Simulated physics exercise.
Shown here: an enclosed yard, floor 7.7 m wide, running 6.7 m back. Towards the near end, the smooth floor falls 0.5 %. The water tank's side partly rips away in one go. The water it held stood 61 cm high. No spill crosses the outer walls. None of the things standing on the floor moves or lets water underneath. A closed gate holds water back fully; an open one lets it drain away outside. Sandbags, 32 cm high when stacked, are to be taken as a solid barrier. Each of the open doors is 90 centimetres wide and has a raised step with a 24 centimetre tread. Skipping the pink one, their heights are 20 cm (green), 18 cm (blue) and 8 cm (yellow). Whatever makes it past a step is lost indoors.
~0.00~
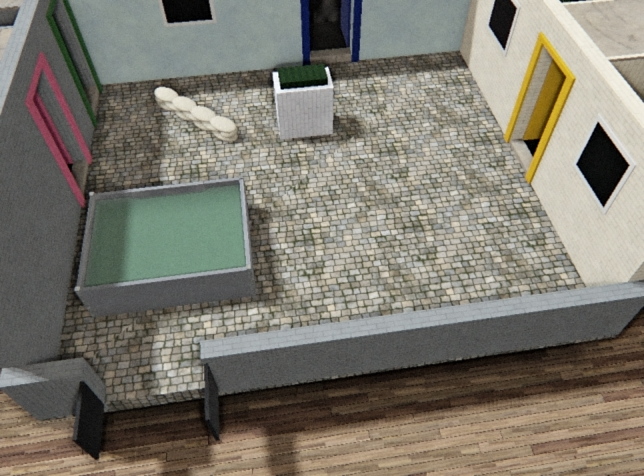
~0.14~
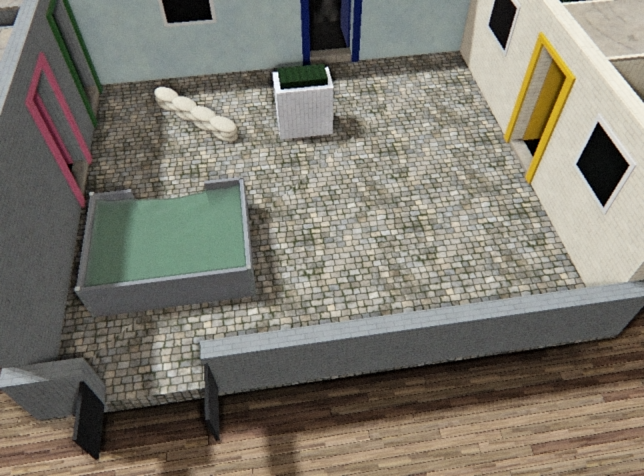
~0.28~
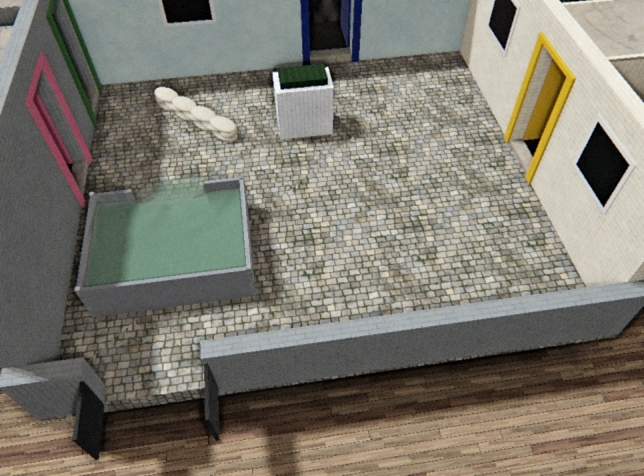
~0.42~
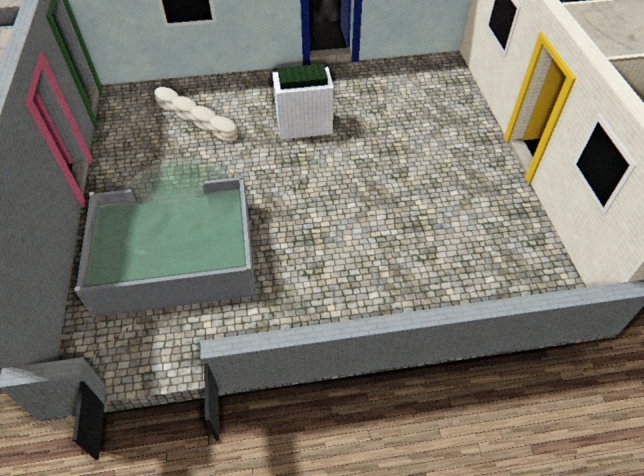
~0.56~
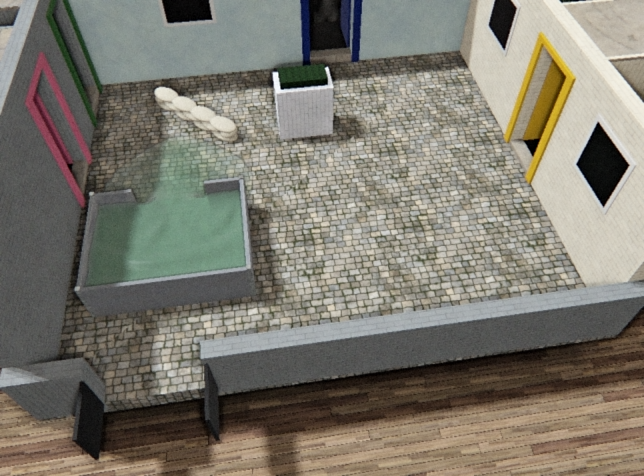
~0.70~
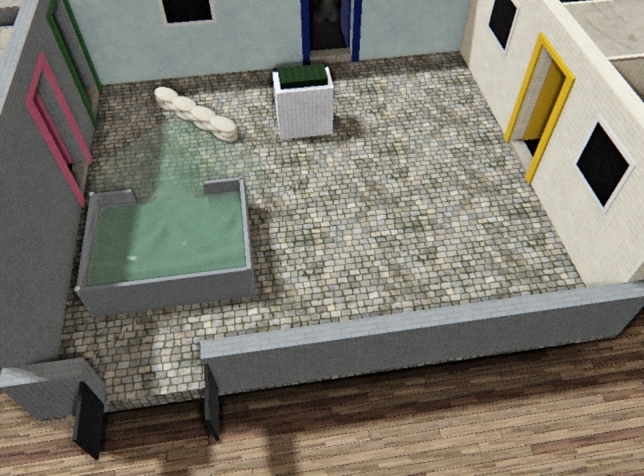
In a stone-paved yard enclosed by walls with coloured doorways, a low grey tank sits full of still green water. Part of its far side suddenly breaks away, and water pours through the gap, spreading in a thin, widening sheet across the paving as far as the pale, lumpy object behind.
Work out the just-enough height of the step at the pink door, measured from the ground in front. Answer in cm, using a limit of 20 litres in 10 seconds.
It works out at roughly 8 cm.
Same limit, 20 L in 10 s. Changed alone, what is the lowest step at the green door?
Green door, minimum about 29 cm.
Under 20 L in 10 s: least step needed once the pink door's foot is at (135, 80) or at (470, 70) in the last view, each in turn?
About 24 and 7.0 cm.
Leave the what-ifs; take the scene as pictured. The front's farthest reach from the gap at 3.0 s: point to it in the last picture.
Pixel close to (333, 63).
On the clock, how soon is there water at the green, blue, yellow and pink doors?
Green = 1.4 s, blue = 2.8 s, yellow = 5.5 s, pink = 0.8 s.
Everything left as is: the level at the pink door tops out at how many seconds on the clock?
Roughly at 6.0 s.
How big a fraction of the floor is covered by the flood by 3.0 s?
Some 30 in a hundred.
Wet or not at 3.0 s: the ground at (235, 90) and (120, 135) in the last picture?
Taking them in turn, they come out submerged and submerged.
After 1.4 s water covers 15 % of the floor, deepest (32 cm) near (209, 138); 6 cm at the pink door, 0 litres in over its 10 cm step.
After 3.0 s water covers 30 % of the floor, deepest (35 cm) near (101, 91); 7 cm at the pink door, 2 litres in over its 10 cm step.
After 10.0 s water covers 85 % of the floor, deepest (12 cm) near (54, 392); 7 cm at the pink door, 7 litres in over its 10 cm step.
At the pink door as built, the water arrived by 0.9 s and peaked near 12 cm at 6.2 s.
Run again over the same 10 s with other heights there, 33 litres in over 7 cm, 9 litres over 9.5 cm. The limit of 20 litres is kept from about 8 cm up.
